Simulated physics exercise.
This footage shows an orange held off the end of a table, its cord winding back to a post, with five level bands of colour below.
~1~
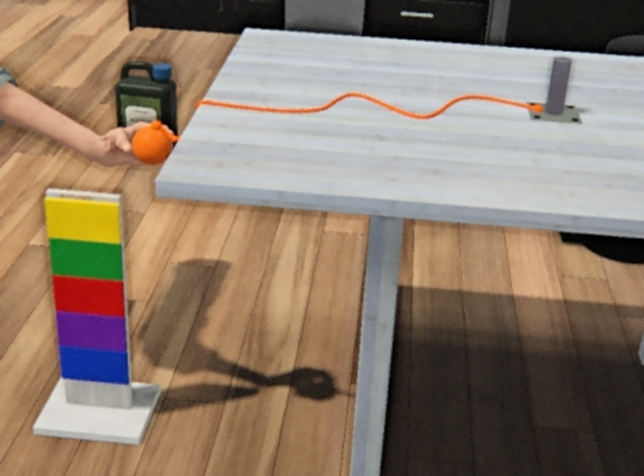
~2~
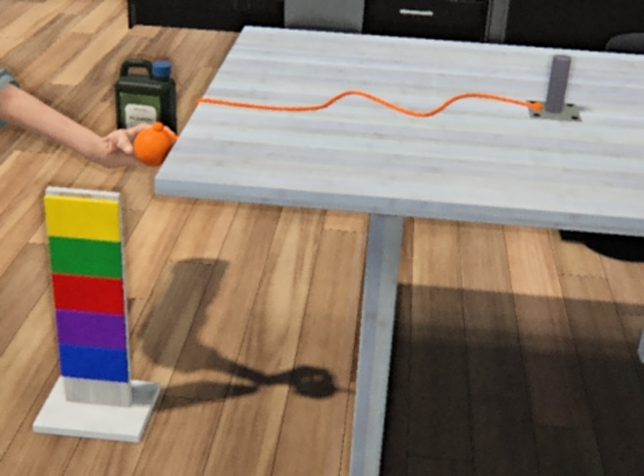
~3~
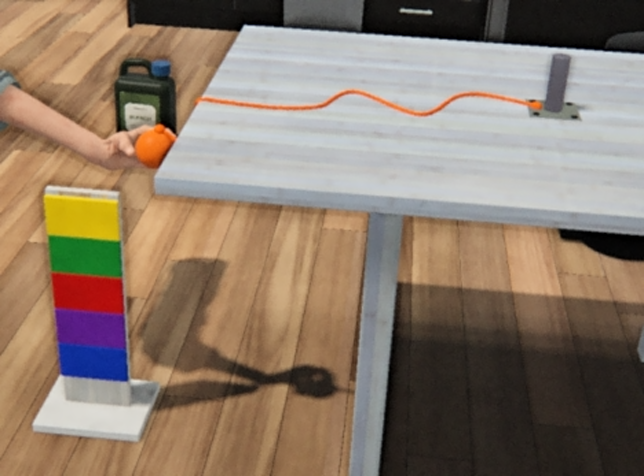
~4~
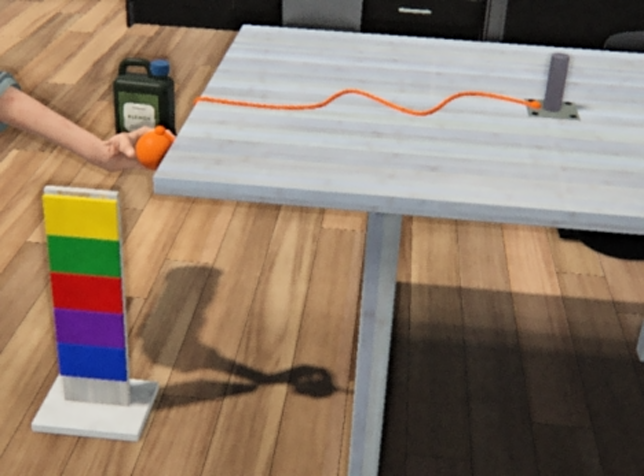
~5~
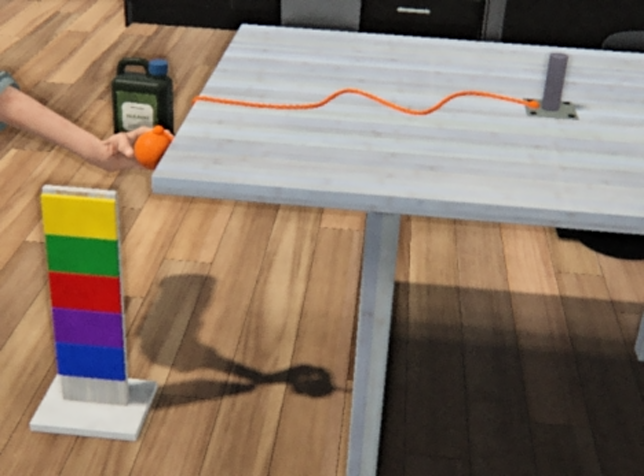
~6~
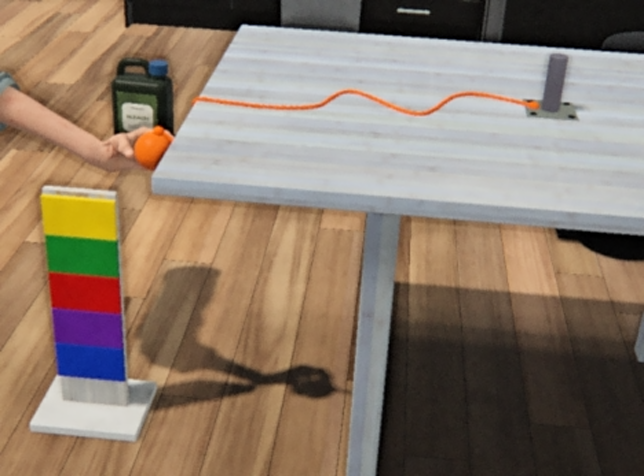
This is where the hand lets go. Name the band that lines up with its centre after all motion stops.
Green.
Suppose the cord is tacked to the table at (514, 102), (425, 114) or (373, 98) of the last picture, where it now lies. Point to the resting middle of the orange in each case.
Taking them in turn, I'd expect around (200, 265), (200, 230) and finally (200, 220).
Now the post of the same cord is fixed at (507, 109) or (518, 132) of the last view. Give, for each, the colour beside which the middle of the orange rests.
One after the other, red; red.
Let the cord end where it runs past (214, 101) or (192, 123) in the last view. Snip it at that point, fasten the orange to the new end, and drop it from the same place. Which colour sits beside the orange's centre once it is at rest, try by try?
In order, the results are none, it hangs higher and yellow.
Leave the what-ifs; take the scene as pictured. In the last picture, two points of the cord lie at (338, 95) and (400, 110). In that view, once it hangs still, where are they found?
Well, the first one sits at (270, 96), and the second one sits at (355, 100).
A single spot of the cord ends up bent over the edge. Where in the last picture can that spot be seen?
Look close to (289, 108) - that's the one.
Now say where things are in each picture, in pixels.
Orange (153, 145); yellow (82, 222); green (85, 260); red (88, 297); purple (91, 333); blue (94, 367), in the first picture.
Orange (154, 147); cord through (496, 98) (437, 111) (374, 99) (313, 109) (221, 103), in the second picture.
Orange (156, 149), in the third picture.
Orange (156, 151); cord through (495, 97) (435, 110) (372, 97) (312, 107) (219, 101), in the fourth picture.
Orange (155, 150), in the fifth picture.
Orange (155, 151); cord through (493, 97) (434, 110) (371, 98) (310, 108) (217, 102), in the sixth picture.
Soon after, orange near (160, 243); level with yellow.
After that, orange near (221, 261); level with green.
And then, orange near (191, 264); level with green.
In the end, orange near (199, 266); level with green. At green.
